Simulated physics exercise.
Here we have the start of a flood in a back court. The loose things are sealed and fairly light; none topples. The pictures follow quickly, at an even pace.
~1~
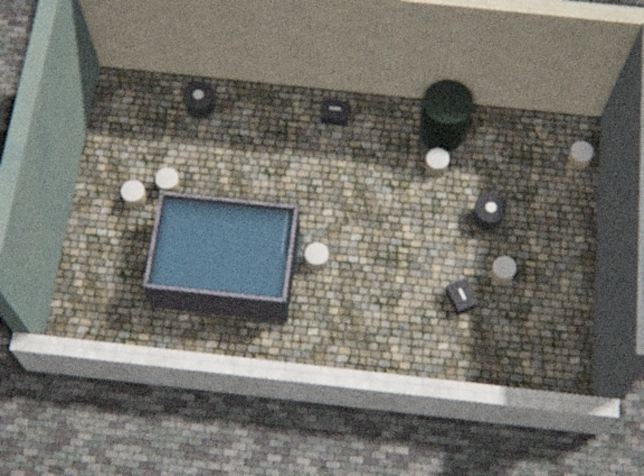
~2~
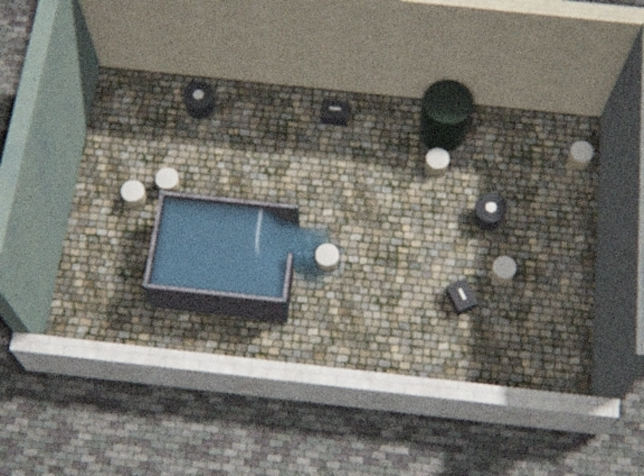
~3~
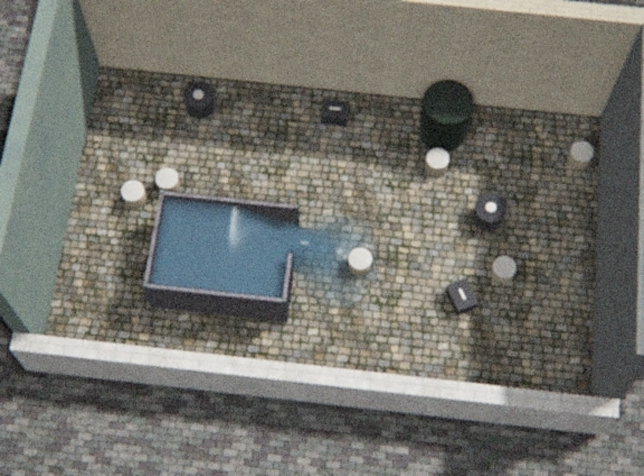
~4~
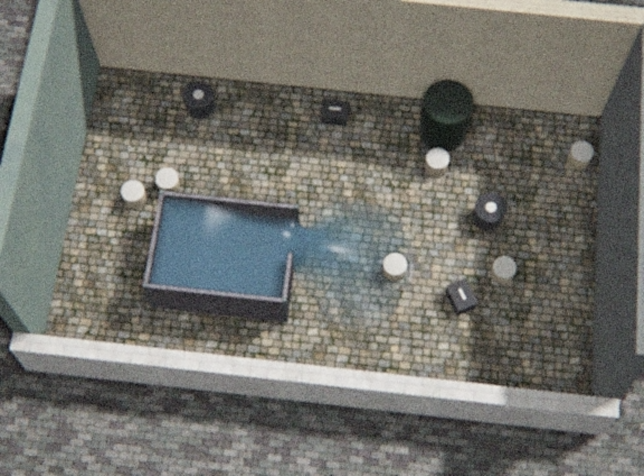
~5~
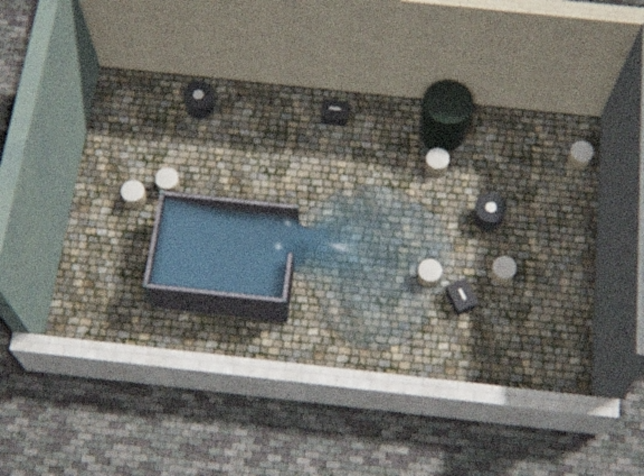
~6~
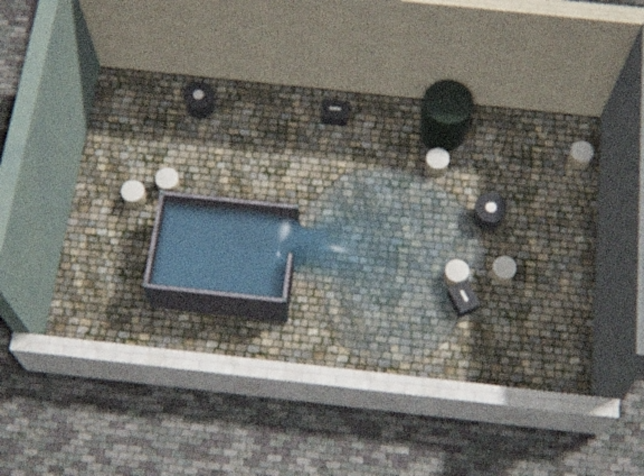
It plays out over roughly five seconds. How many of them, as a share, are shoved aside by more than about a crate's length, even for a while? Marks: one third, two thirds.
That comes to between one and two thirds.
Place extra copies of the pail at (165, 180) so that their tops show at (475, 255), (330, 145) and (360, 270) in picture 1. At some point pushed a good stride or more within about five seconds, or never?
In that order: Swept aside, under that, that far or more.
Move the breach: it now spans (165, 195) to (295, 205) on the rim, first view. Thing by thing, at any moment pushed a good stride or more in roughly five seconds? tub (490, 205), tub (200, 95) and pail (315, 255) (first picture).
As listed: Moved that far, moved that far, never so far.
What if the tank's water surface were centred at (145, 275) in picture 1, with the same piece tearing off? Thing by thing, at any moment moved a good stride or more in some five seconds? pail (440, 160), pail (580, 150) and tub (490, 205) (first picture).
In turn: Pushed that far, yes, pushed that far.
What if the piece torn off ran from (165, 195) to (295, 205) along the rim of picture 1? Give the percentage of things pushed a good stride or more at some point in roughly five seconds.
About 80 per cent.
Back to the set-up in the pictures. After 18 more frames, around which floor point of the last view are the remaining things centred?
Close to (402, 189).
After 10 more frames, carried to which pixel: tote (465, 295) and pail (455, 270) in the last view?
Near (578, 341) and (588, 226).
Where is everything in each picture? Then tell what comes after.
The first picture shows a pail at (317, 254) rests on the ground; a tote at (462, 294), on the bottom; 0 of 10 have shifted.
The second picture shows a pail at (327, 255) rests on the ground, close to its start; a tote at (462, 294), on the bottom; 1 of 10 have shifted.
The third picture shows a pail at (360, 258), on the bottom, a stride from its start; a tote at (462, 294) rests on the ground; 1 of 10 have shifted.
The fourth picture shows a pail at (395, 264) rests on the ground, a stride from its start; a tote at (462, 294), on the bottom; 1 of 10 have shifted.
The fifth picture shows a pail at (430, 270), on the bottom, far from its start; a tote at (462, 294), on the bottom; 1 of 10 have shifted.
The sixth picture shows a pail at (457, 270), on the bottom, far from its start; a tote at (464, 296) rests on the ground, close to its start; 1 of 10 have shifted.
A moment on, 1 of 10 are well off their spots; 0 afloat.
Next, 5 of 10 are well off their spots; 5 afloat.
Later, 5 of 10 are well off their spots; 3 afloat.
In the end, 5 of 10 are well off their spots, and 6 have been at some point; 3 afloat.
